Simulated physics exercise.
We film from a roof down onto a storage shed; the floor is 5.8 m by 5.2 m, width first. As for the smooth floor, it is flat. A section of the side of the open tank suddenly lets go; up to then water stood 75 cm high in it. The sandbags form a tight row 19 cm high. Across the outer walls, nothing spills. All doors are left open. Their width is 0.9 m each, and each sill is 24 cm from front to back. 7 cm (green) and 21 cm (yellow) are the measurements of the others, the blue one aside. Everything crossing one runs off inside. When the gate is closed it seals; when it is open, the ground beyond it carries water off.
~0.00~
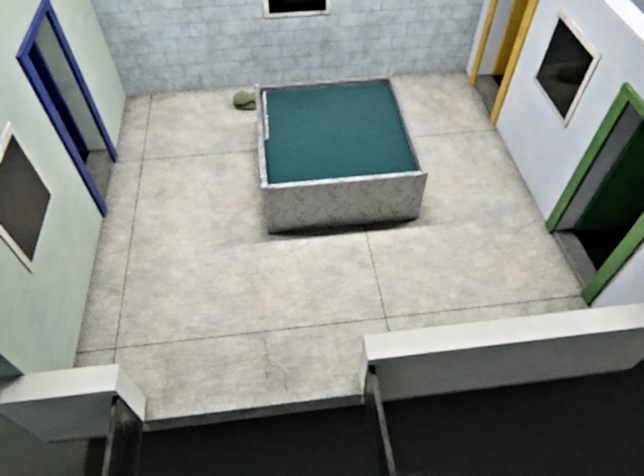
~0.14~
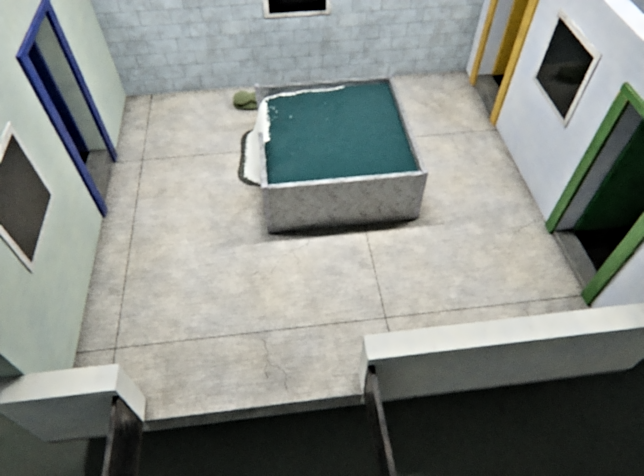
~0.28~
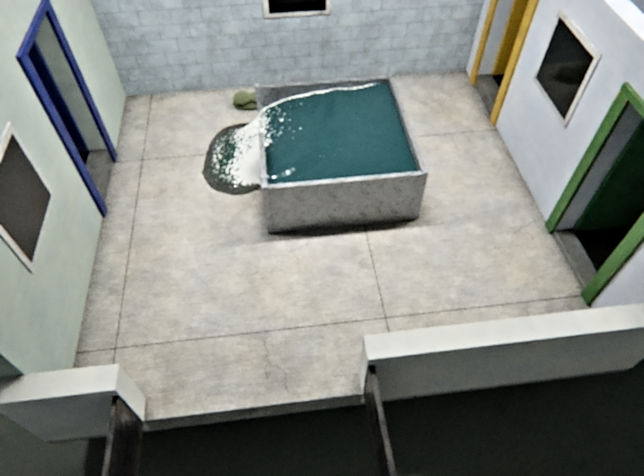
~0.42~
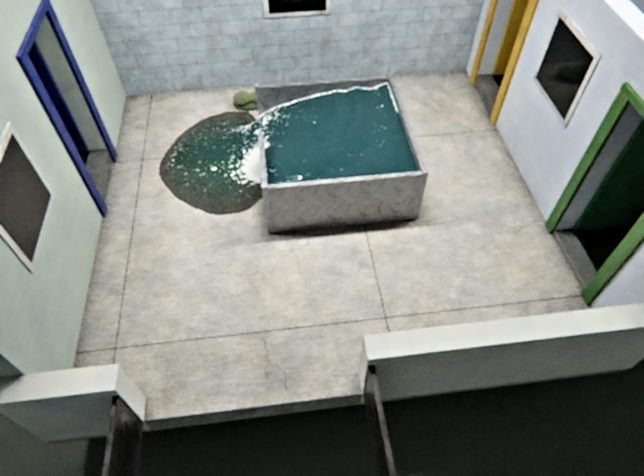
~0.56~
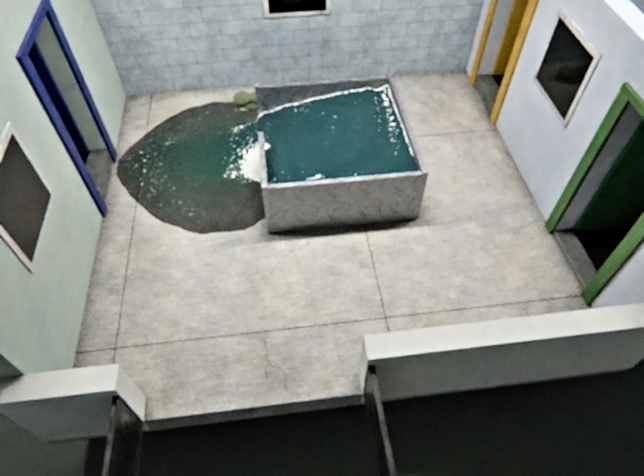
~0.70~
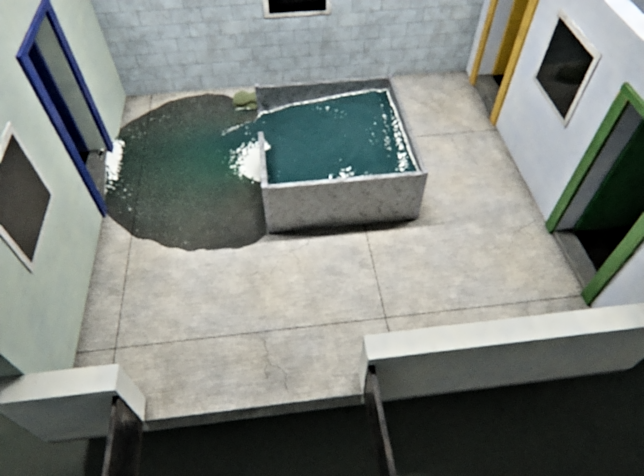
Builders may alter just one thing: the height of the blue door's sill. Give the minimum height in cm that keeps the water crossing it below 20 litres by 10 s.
31 cm.
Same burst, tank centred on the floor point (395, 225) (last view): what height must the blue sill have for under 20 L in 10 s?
At least some 25 centimetres tall.
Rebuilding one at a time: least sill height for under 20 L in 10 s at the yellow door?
At yellow, about 11.0 cm.
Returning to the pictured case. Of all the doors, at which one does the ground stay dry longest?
The green one.
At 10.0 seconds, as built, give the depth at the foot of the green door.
Some 11.0 cm.
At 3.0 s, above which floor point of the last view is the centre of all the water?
My guess is close to (240, 174).
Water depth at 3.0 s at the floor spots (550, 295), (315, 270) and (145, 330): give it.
That's 0, 0 and 5 cm, in the order given.
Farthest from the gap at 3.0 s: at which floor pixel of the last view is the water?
Look about (67, 406) in the last picture.
After 1.4 s water covers 25 % of the floor, deepest (55 cm) near (126, 101); 37 cm at the blue door, 11 litres in over its 27 cm sill.
After 3.0 s water covers 40 % of the floor, deepest (28 cm) near (126, 101); 26 cm at the blue door, 49 litres in over its 27 cm sill.
After 10.0 s water covers 95 % of the floor, deepest (13 cm) near (432, 362); 10 cm at the blue door, 51 litres in over its 27 cm sill.
At the blue door as built, the water arrived by 0.7 s and peaked near 38 cm at 1.8 s.
Run again over the same 10 s with other heights there, 39 litres in over 28.5 cm, 1 litre over 39 cm. The limit of 20 litres is kept from about 31 cm up.
